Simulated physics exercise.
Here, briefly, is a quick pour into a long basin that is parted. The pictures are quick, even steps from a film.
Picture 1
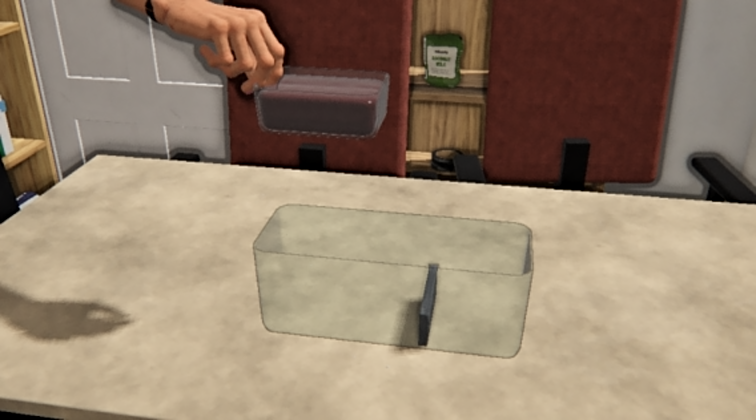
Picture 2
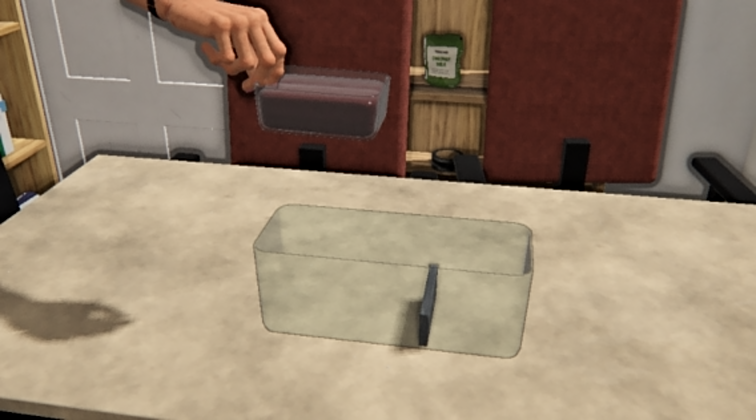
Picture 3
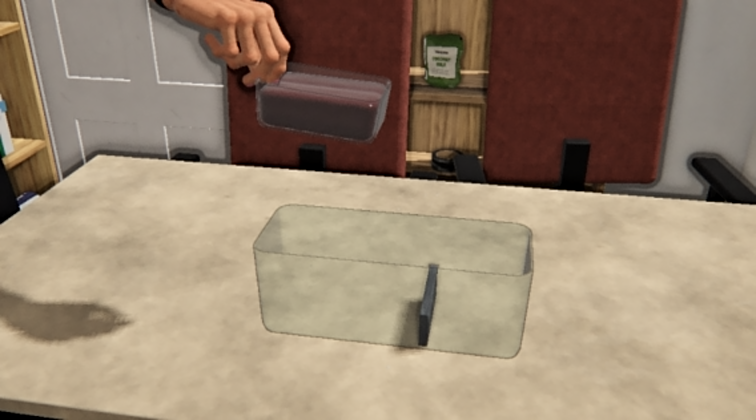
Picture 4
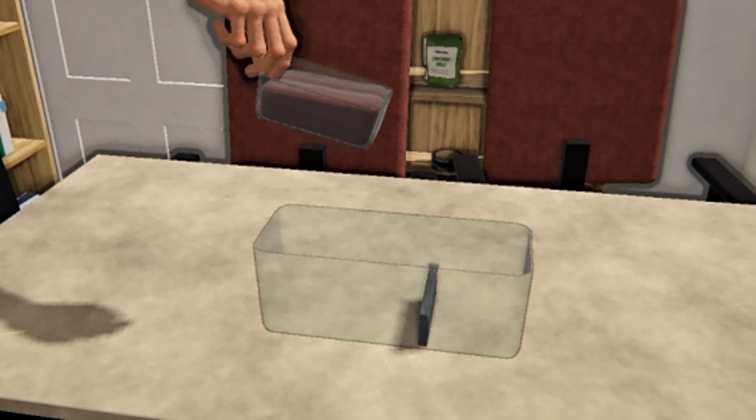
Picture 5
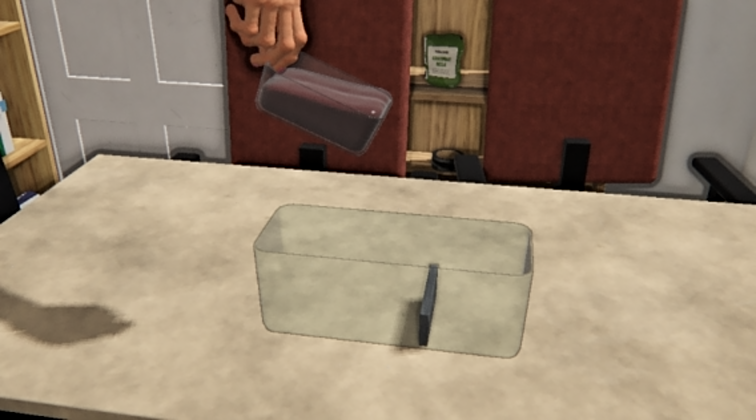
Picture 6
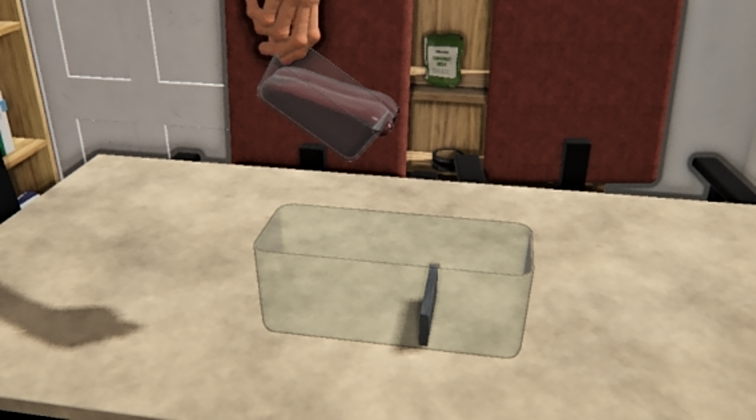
A hand reaches in from the upper left above a pale stone-patterned tabletop, seen from a fixed, slightly raised view, with dark red panels, wooden shelving and a green packet behind. It hovers by a small clear container of dark wine-coloured liquid, above a long, clear, empty basin with a short dark divider. The container tilts steadily down to the right, its liquid shifting to that rim and starting over the edge as the hand turns.
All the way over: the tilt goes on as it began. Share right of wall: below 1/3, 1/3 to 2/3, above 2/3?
1/3 to 2/3.
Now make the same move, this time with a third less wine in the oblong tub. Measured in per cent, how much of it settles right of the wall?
About 25 %.
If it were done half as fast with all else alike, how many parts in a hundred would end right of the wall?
Something like 60 in a hundred.
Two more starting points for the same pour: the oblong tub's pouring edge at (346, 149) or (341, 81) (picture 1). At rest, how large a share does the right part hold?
The first gives 5 %, the second 5 %.
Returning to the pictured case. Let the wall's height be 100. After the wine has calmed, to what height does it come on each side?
The left reaches some 20 %, the right about 40 %.
A moment on, the oblong tub is tipped on its side and 8 per cent is still to pour, 8 is left of the wall and 24 right of it.
Next, the oblong tub is tipped right over and 1 per cent is still to pour, 34 is left of the wall and 52 right of it.
Then the oblong tub is tipped right over and 0 per cent is still to pour, 43 is left of the wall and 46 right of it.
Later the oblong tub is tipped right over and 0 per cent is still to pour, 45 is left of the wall and 46 right of it.
In the end 45 per cent lies left of the wall, 46 right of it and 9 outside.
